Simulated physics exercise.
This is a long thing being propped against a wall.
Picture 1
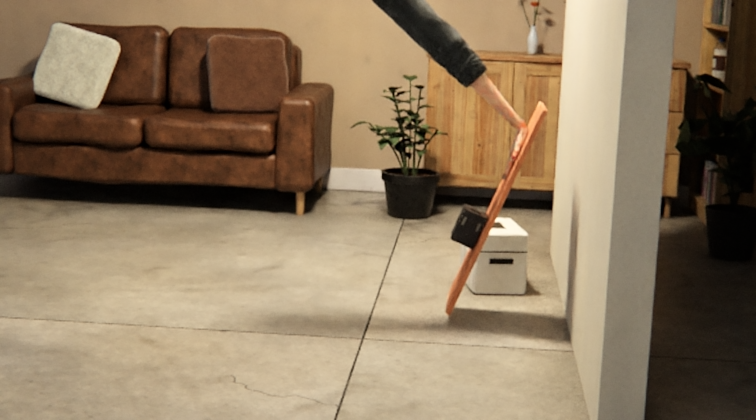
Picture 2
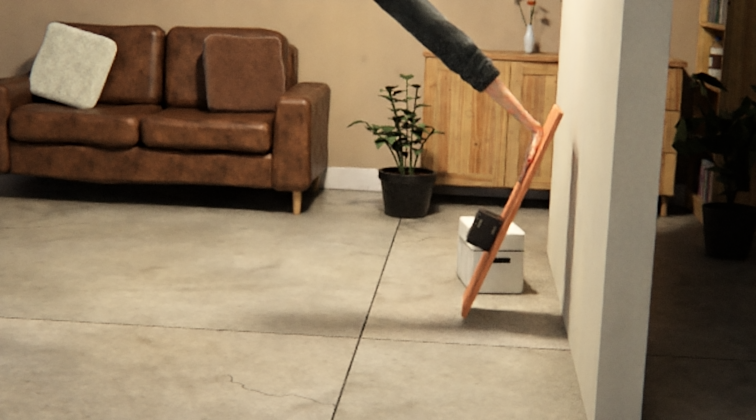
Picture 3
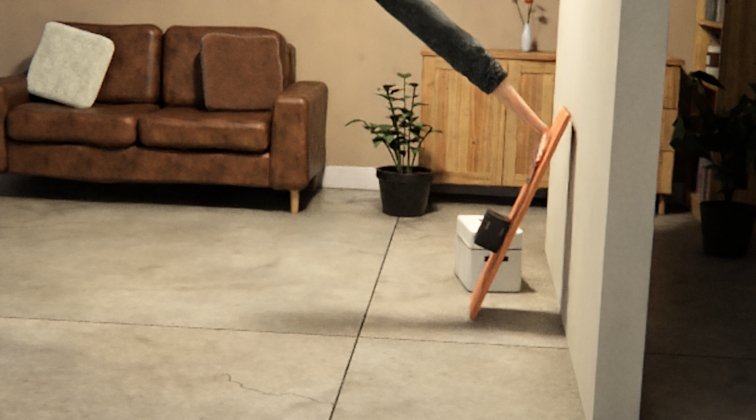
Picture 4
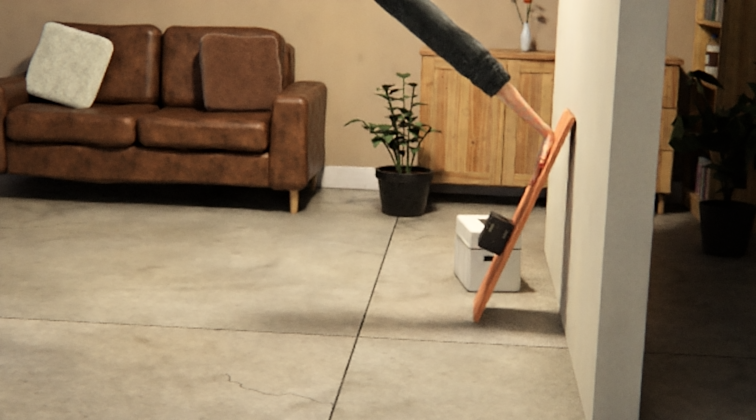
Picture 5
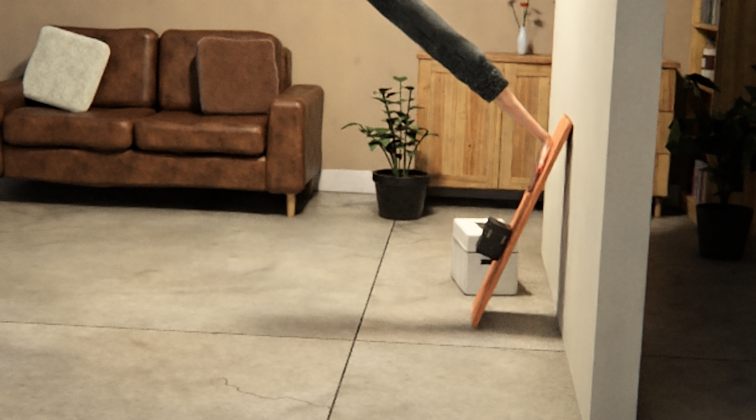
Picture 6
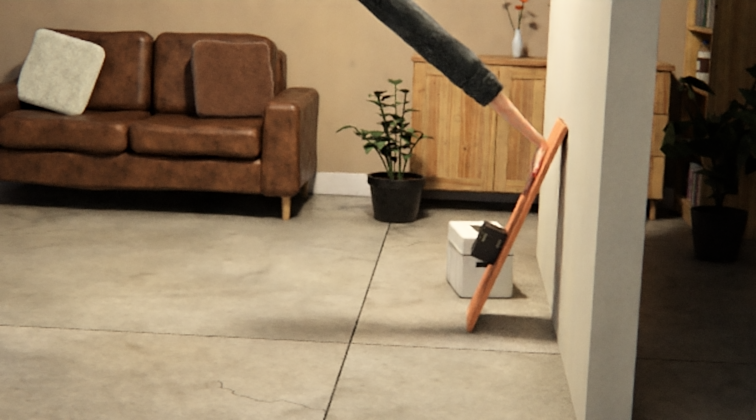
A hand moves an orange board rightward and leans it against the wall, beside a white box.
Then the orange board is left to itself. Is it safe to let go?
The board holds.
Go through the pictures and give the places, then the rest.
In the first frame, on its way; orange board (495, 207); white toolbox (493, 255).
In the second frame, on its way; orange board (511, 210); white toolbox (490, 254).
In the third frame, on its way; orange board (518, 211); white toolbox (488, 253).
In the fourth frame, on its way; orange board (522, 214); white toolbox (487, 253).
In the fifth frame, propped up under the hand; orange board (520, 219); white toolbox (484, 256).
In the sixth frame, propped up under the hand; orange board (515, 223); white toolbox (479, 259).
Then, 0.20 s later than the last frame, all is still.
Then, 0.70 s later than the last frame, orange board resting near (515, 223).
When it is over, both as before. End places, in pixels of the last picture, orange board near (515, 223). The board remains leaning.
